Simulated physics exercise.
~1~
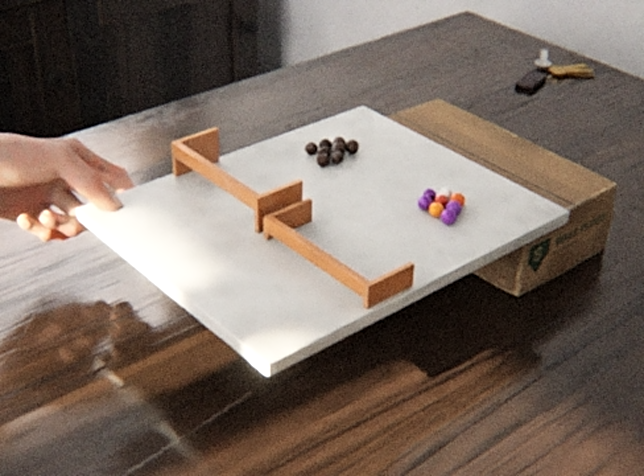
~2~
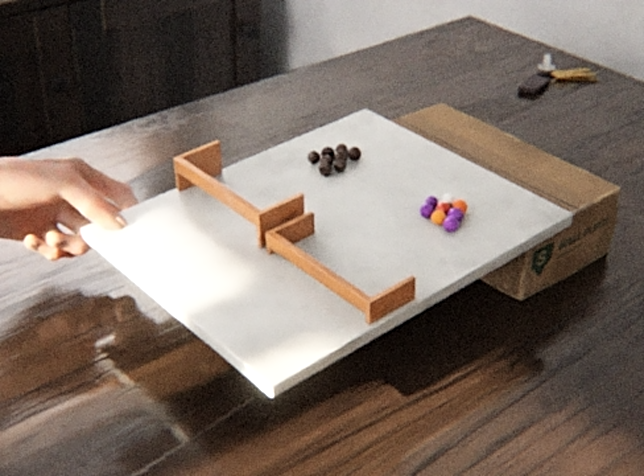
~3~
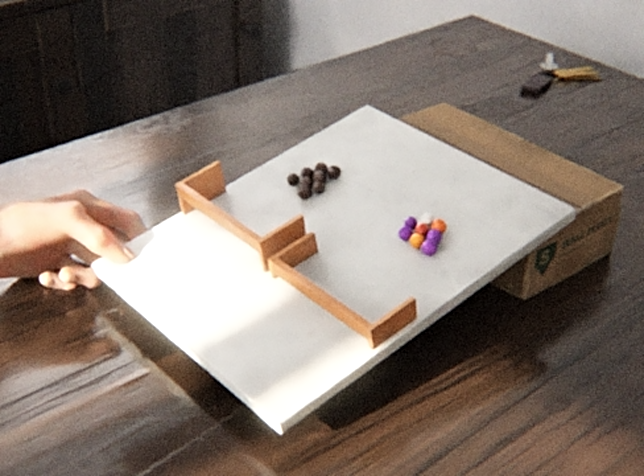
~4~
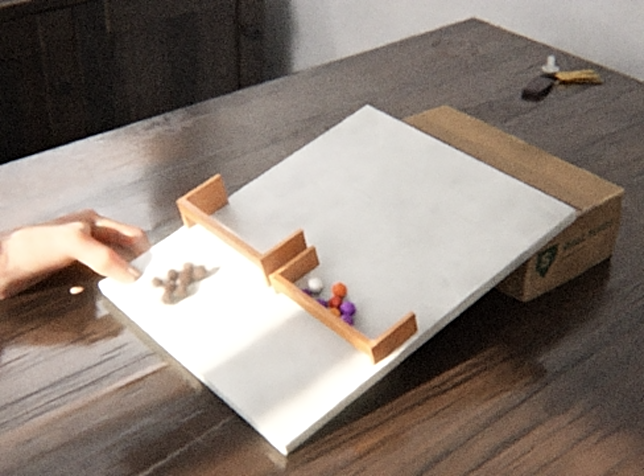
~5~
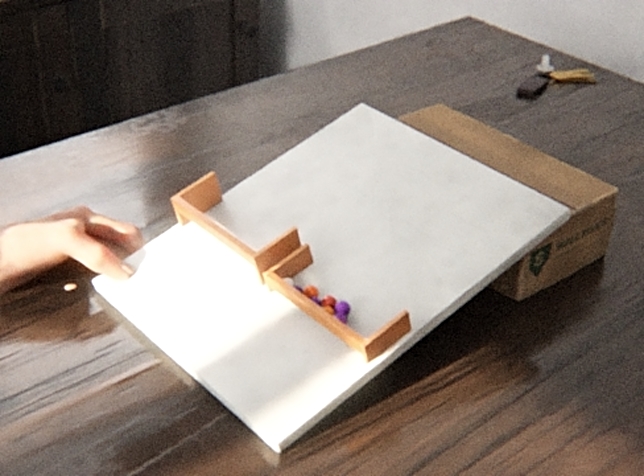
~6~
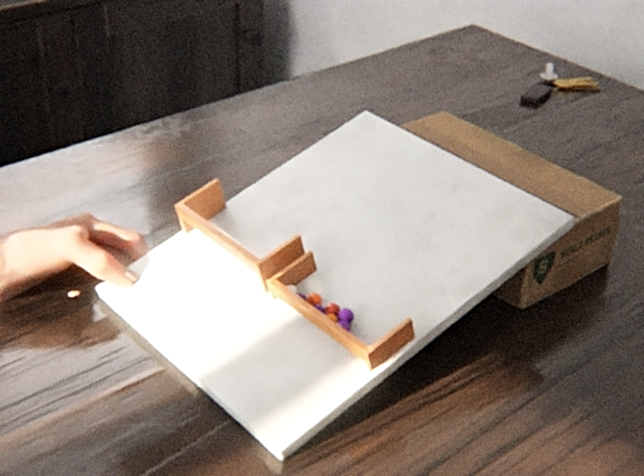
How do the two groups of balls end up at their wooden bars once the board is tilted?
The nearer, colorful balls lodge against their bar. The farther, dark balls pass beneath theirs.
A hand tilts a board; dark balls pass under one bar, colorful ones lodge behind another.
